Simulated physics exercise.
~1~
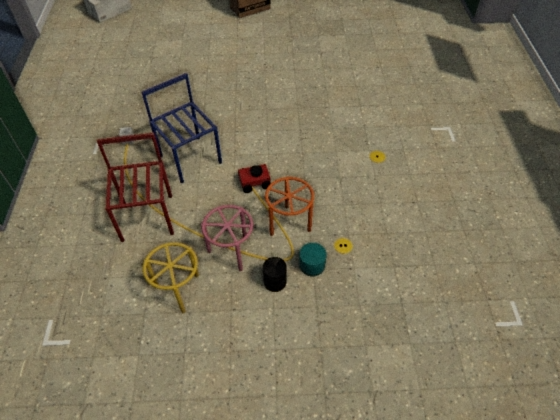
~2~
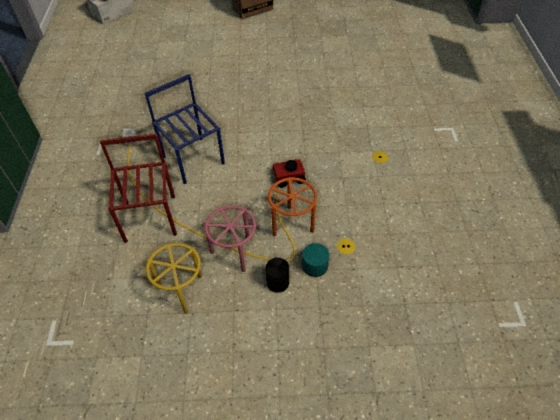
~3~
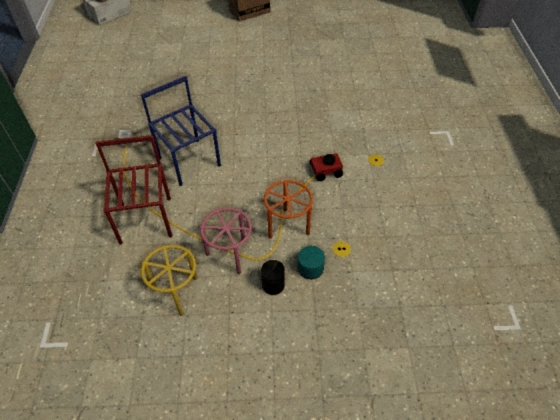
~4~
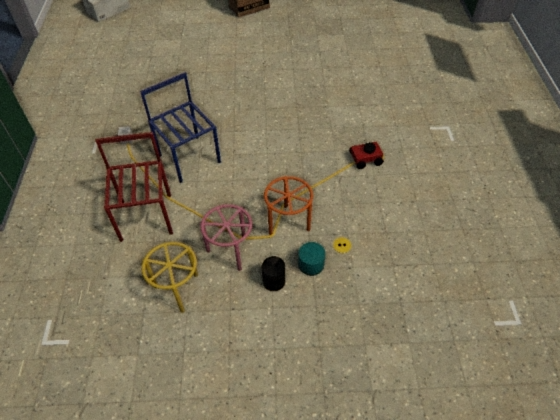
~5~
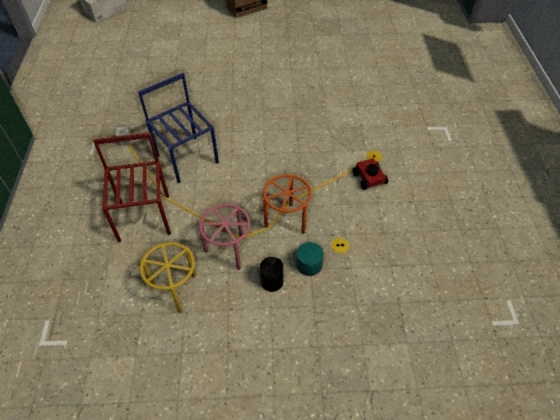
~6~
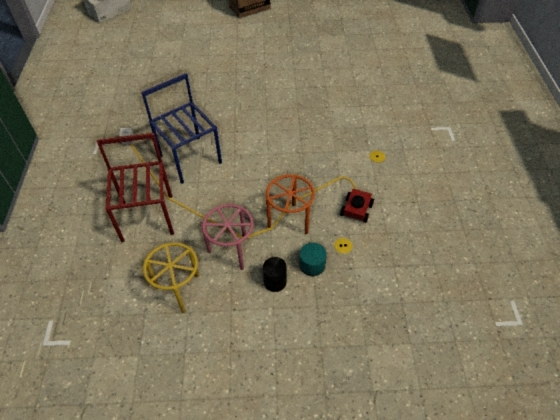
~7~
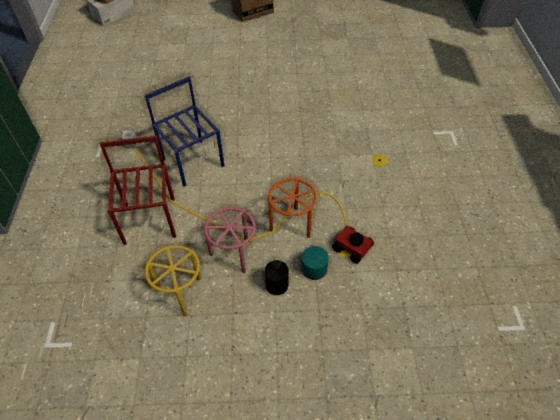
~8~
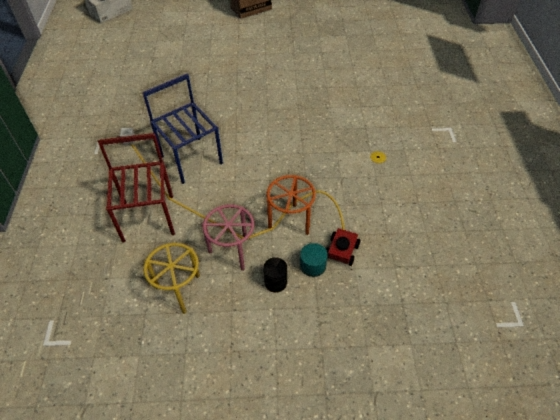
A small red cart trailing a thin yellow lead sits on a tan tiled floor, seen from high above through a slightly swaying view. Red and blue chairs stand at the left, with yellow, pink and orange stools stepping up toward the middle and a black and a teal tub just below the orange stool. The cart rolls right, passing behind the orange stool, to the upper yellow mark, drawing the lead out between the stools. It then turns and heads down to the second mark, beside the teal tub. There it stops, the lead curving around the orange stool, with the furniture and tubs seemingly unmoved.
